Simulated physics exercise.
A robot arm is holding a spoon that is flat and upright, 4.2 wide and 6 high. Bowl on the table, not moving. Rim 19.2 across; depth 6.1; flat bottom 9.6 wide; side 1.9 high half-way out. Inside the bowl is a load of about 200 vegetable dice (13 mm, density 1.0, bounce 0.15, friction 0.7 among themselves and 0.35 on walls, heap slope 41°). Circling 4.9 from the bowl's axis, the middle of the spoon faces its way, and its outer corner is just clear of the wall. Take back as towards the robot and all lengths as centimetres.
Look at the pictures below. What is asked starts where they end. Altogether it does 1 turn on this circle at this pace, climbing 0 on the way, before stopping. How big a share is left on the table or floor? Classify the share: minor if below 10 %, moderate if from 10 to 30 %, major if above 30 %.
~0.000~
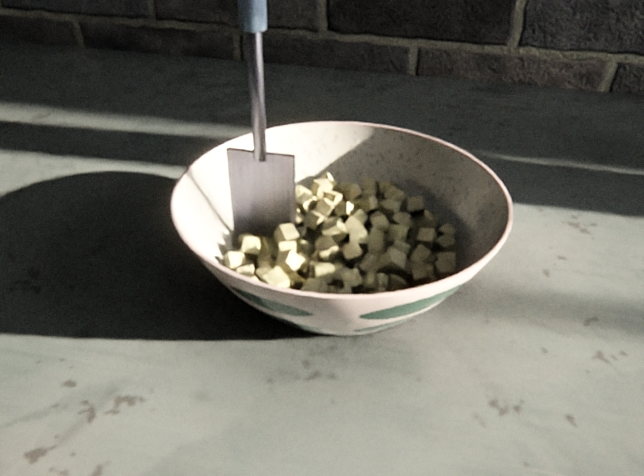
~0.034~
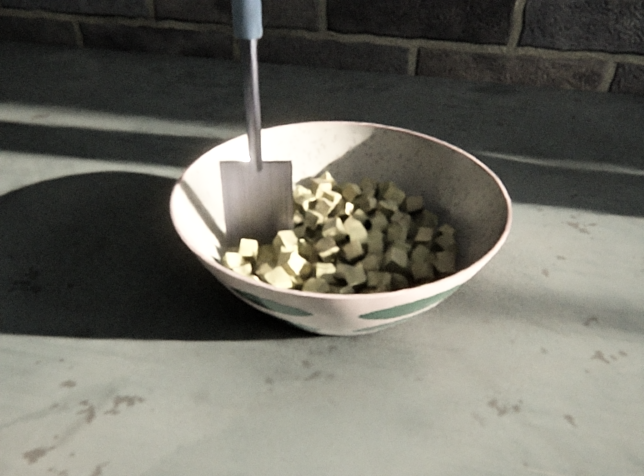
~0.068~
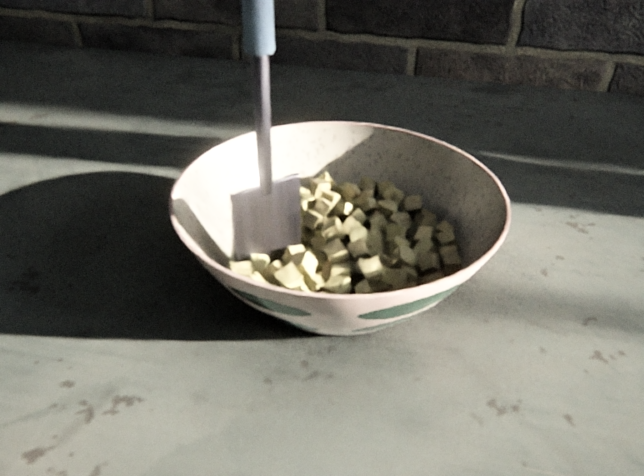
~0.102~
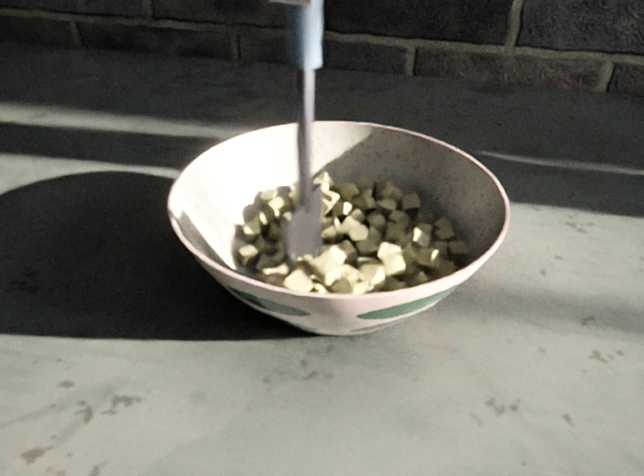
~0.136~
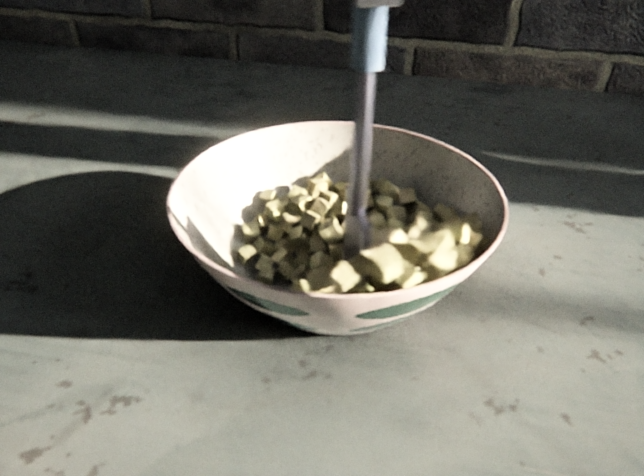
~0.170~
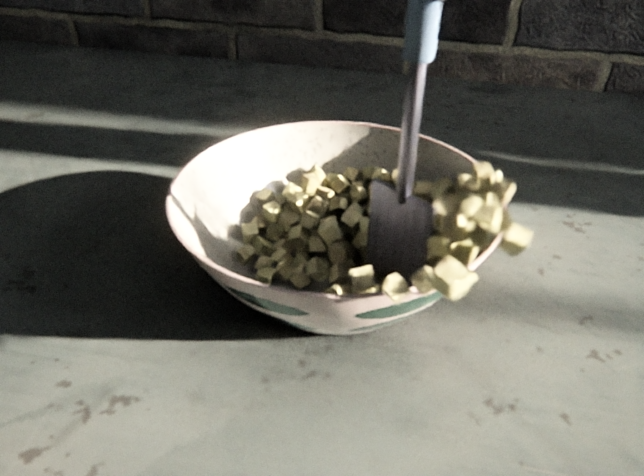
Major, above 30 %.
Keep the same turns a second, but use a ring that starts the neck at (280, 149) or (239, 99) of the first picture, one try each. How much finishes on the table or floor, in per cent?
Some 25 and 15 per cent.
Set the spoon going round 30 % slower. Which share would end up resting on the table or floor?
20 per cent.
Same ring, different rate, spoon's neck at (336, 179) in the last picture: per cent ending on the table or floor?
About 20 per cent.
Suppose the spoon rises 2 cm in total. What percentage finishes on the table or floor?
30 %.
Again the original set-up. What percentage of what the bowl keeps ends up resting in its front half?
75 %.
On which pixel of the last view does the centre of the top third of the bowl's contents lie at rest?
Centre of top third: Approx. (270, 272).
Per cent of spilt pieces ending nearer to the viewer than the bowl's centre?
Result: Roughly 40 %.
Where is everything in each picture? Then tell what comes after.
The first frame shows the spoon neck at (259, 128), 0° round; upper third of the load around (354, 238), from x 235 to 450, top at y 180; 196 in the bowl.
The second frame shows the spoon neck at (254, 137), 14° round; upper third of the load around (355, 243), from x 235 to 450, top at y 180.
The third frame shows the spoon neck at (265, 158), 47° round; upper third of the load around (358, 262), from x 240 to 450, top at y 180.
The fourth frame shows the spoon neck at (304, 175), 80° round; upper third of the load around (367, 268), from x 250 to 455, top at y 180.
The fifth frame shows the spoon neck at (360, 179), 113° round; upper third of the load around (415, 254), from x 245 to 475, top at y 180.
The sixth frame shows the spoon neck at (406, 167), 146° round; upper third of the load around (450, 223), from x 245 to 515, top at y 175; 191 in the bowl, 5 in flight or on the tool.
After 0.25 s, 224° round, highest piece 9 above the table; 169 in the bowl, 1 on the table or floor, 26 in flight or on the tool.
After 0.33 s, 302° round, highest piece 9 above the table; 146 in the bowl, 20 on the table or floor, 30 in flight or on the tool.
After 0.57 s, 0° round, highest piece 7 above the table; 116 in the bowl, 79 on the table or floor, 1 in flight or on the tool.
After 1.27 s, 0° round, highest piece 5 above the table; 116 in the bowl, 80 on the table or floor.
In the end, 116 in the bowl, 80 on the table or floor. That is 41 % on the table or floor.
